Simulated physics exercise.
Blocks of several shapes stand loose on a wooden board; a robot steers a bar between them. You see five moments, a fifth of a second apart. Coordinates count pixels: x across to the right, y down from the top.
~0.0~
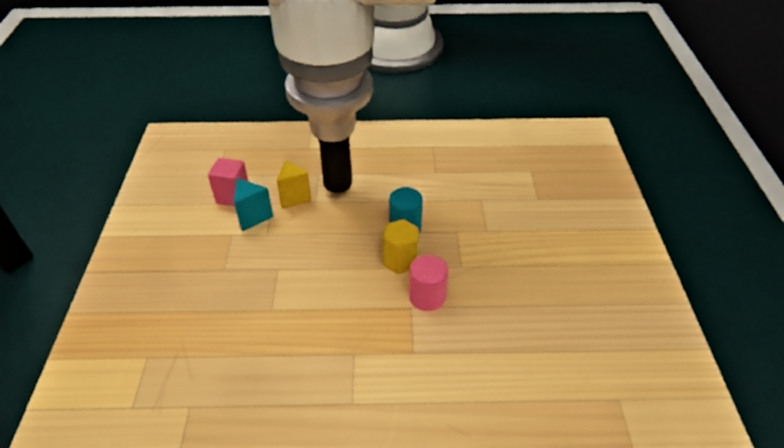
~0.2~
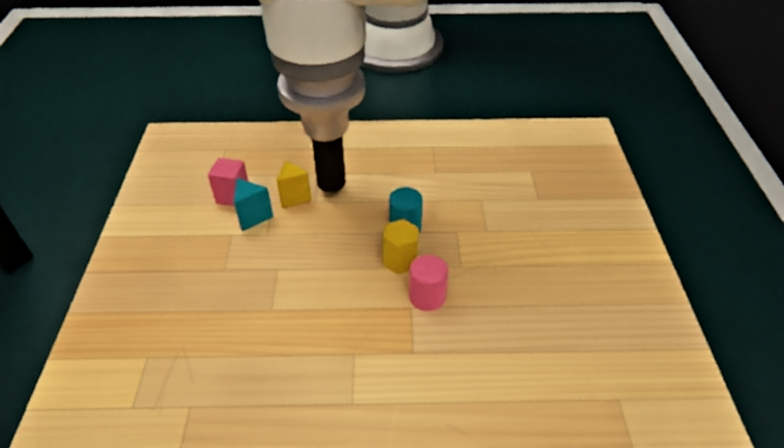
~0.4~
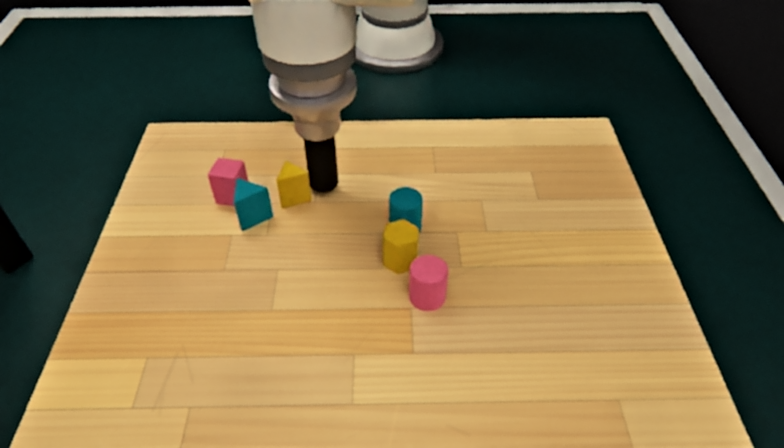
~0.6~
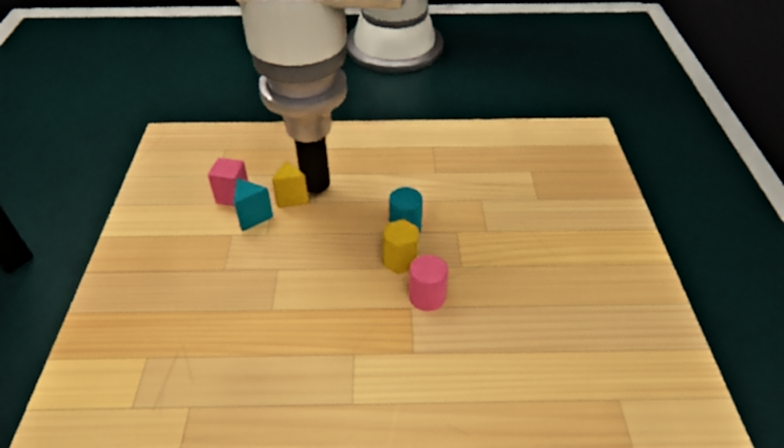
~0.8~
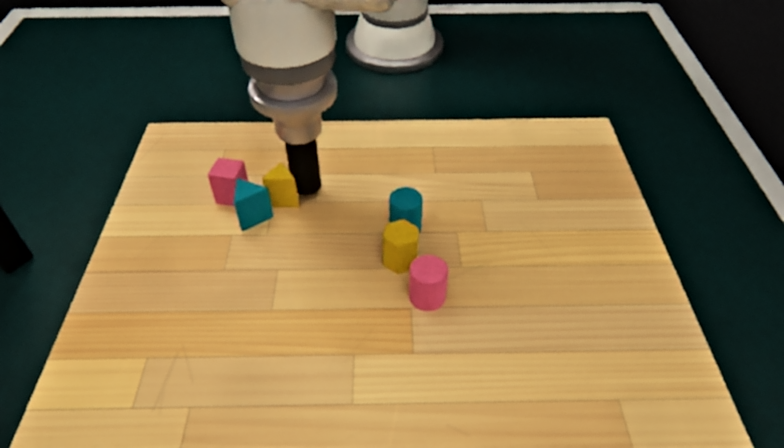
A robot arm with a black bar reaches over a pale wooden board on a dark green surface, seen from above by a still camera. A pink cube, a turquoise triangular block and a yellow triangular block sit at upper left, with a turquoise cylinder, a yellow hexagonal block and a pink cylinder near the centre. The bar slides slowly left, meets the yellow triangular block and nudges it slightly toward the turquoise one.
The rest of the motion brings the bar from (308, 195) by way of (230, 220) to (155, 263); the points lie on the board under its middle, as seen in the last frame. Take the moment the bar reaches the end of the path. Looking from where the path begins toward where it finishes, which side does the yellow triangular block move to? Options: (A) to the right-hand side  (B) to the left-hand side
A - to the right-hand side.
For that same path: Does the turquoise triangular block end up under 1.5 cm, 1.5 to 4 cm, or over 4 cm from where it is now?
Over 4 cm.
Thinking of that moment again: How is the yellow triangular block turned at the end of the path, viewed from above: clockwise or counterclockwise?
It makes a clockwise turn.
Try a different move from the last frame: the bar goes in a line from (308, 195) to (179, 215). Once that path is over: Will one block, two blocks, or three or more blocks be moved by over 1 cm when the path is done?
This push will displace three or more blocks.
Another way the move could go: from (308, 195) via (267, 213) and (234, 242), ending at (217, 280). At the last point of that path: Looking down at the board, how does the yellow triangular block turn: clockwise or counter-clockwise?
If we look at it from overhead, the yellow triangular block pivots clockwise.
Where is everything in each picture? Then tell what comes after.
In the first frame, lower end of the bar (338, 183), tops of blocks, pink square (226, 167), turquoise triangular block (246, 189), yellow triangular block (290, 170).
In the second frame, bar (332, 183), blocks as before.
In the third frame, bar (324, 183), blocks as before.
In the fourth frame, bar (316, 184), yellow triangular block (288, 171).
In the fifth frame, bar (307, 186), pink square (226, 167), turquoise triangular block (246, 189), yellow triangular block (279, 172).
The first path, step by step. One third of the way, bar (252, 201); pink square (220, 167), turned 30° clockwise; turquoise triangular block (227, 203), turned 25° anticlockwise; yellow triangular block (221, 187).
Two thirds of the way, bar (201, 224); pink square (218, 167), turned 40° clockwise; turquoise triangular block (213, 217), turned 60° anticlockwise; yellow triangular block (167, 203), turned 45° clockwise.
At the end, bar (151, 254); pink square (218, 167), turned 40° clockwise; turquoise triangular block (213, 217), turned 65° anticlockwise; yellow triangular block (148, 208), turned 75° clockwise.
